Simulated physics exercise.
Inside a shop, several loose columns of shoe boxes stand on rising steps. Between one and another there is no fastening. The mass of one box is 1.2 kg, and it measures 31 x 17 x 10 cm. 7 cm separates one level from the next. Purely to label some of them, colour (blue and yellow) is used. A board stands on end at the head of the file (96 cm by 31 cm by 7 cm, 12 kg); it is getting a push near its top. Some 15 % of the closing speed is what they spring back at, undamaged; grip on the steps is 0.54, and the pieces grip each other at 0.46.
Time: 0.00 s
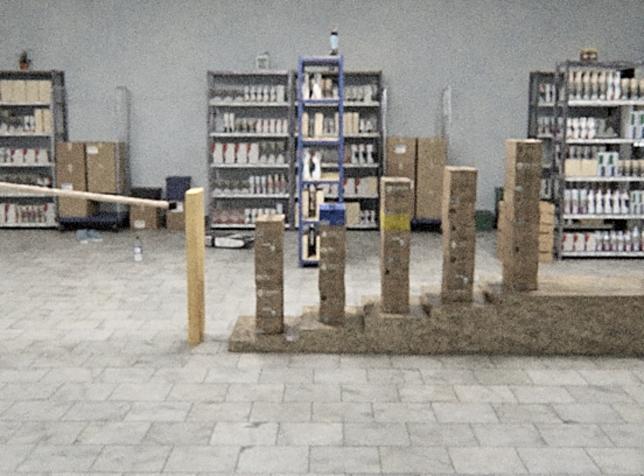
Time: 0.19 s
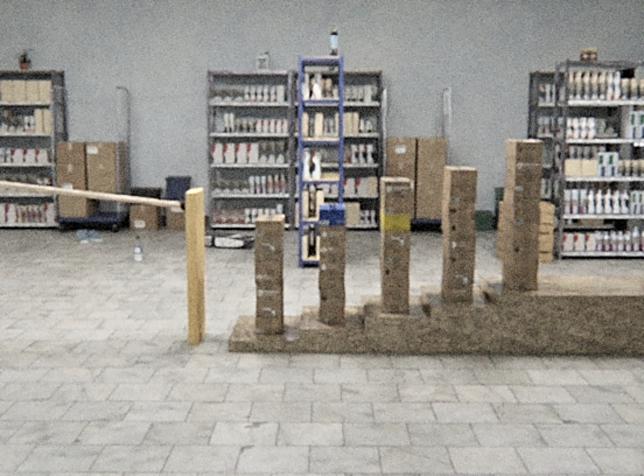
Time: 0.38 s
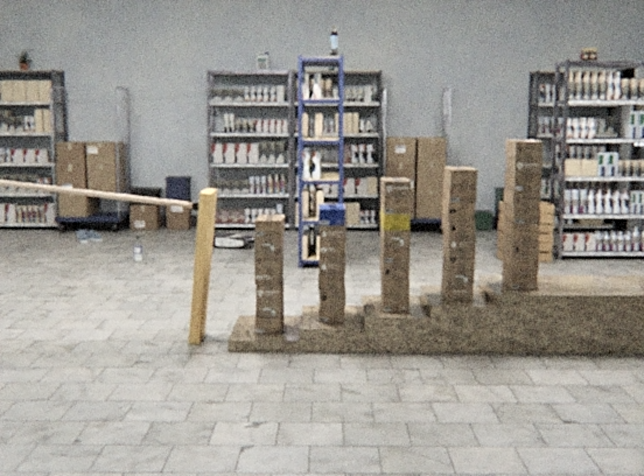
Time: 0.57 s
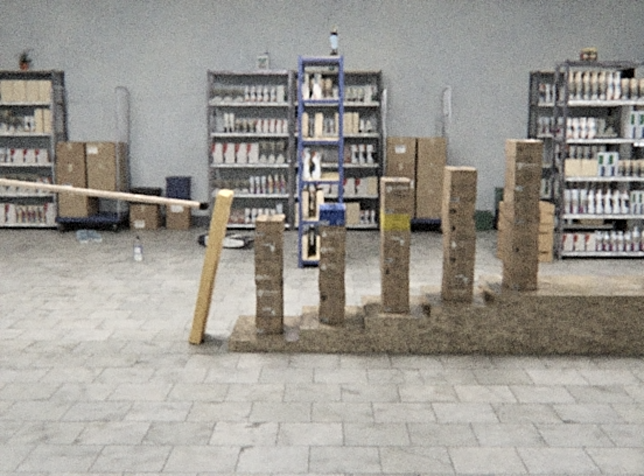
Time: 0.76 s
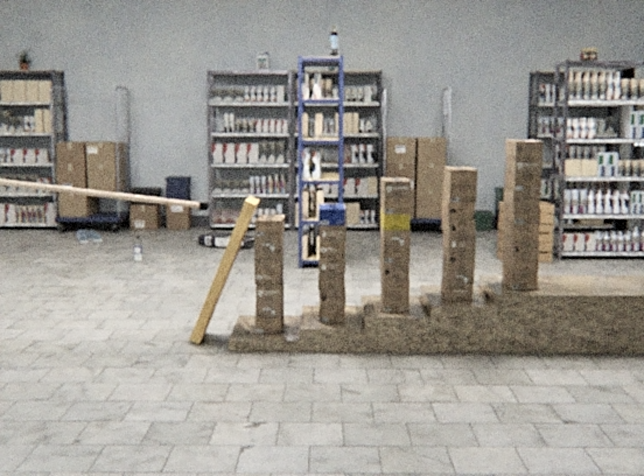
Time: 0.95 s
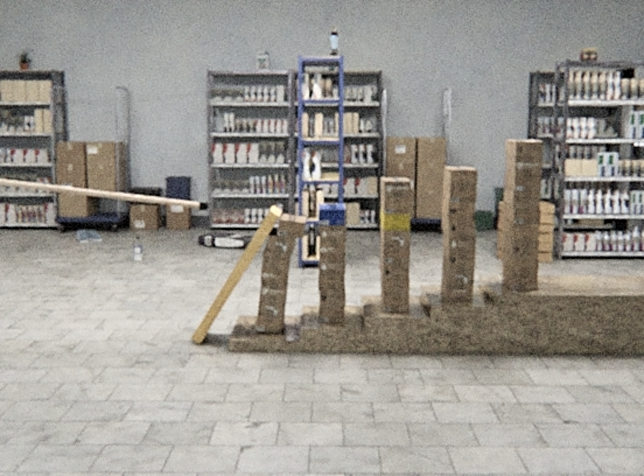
At the start, a pole from the left points at an upright wooden board beside a row of box columns standing on rising steps. The pole pushes the board's top to the right and stops, while the board keeps leaning over until it meets the nearest column, whose upper boxes shift rightward against the next column.
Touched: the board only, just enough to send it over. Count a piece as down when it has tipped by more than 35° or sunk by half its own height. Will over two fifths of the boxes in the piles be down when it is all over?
Yes.
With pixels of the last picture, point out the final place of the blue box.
I'd point at about (442, 241).
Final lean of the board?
It ends up leaning about 60 degrees from upright.
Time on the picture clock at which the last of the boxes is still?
Rest time: Around 4.0 s.
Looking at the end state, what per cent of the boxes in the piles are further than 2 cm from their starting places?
The share is 95 %.
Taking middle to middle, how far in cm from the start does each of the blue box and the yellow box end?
The blue one ends 70 cm from its start and the yellow one 55 cm.
Around 1.32 s, board 49° from upright; 6 of the 39 boxes down; blue box tipped 8°.
Around 1.92 s, board 60° from upright; 13 of the 39 boxes down; yellow box tipped 23°, 41 mm lower; blue box tipped 20°, 10 cm lower.
Around 2.66 s, board 60° from upright; 38 of the 39 boxes down; blue box tipped 40°, 16 cm lower; yellow box tipped 40°, 19 cm lower.
Around 3.04 s, board 60° from upright; 38 of the 39 boxes down; yellow box tipped 40°, 20 cm lower; blue box tipped 40°, 17 cm lower.
Finally (4.0 s), board 60° from upright; 38 of the 39 boxes down; blue box tipped 40°, 17 cm lower; yellow box tipped 40°, 20 cm lower. That is 97 per cent. Seen by the last camera, middles, blue box near (442, 241), yellow box near (479, 251).
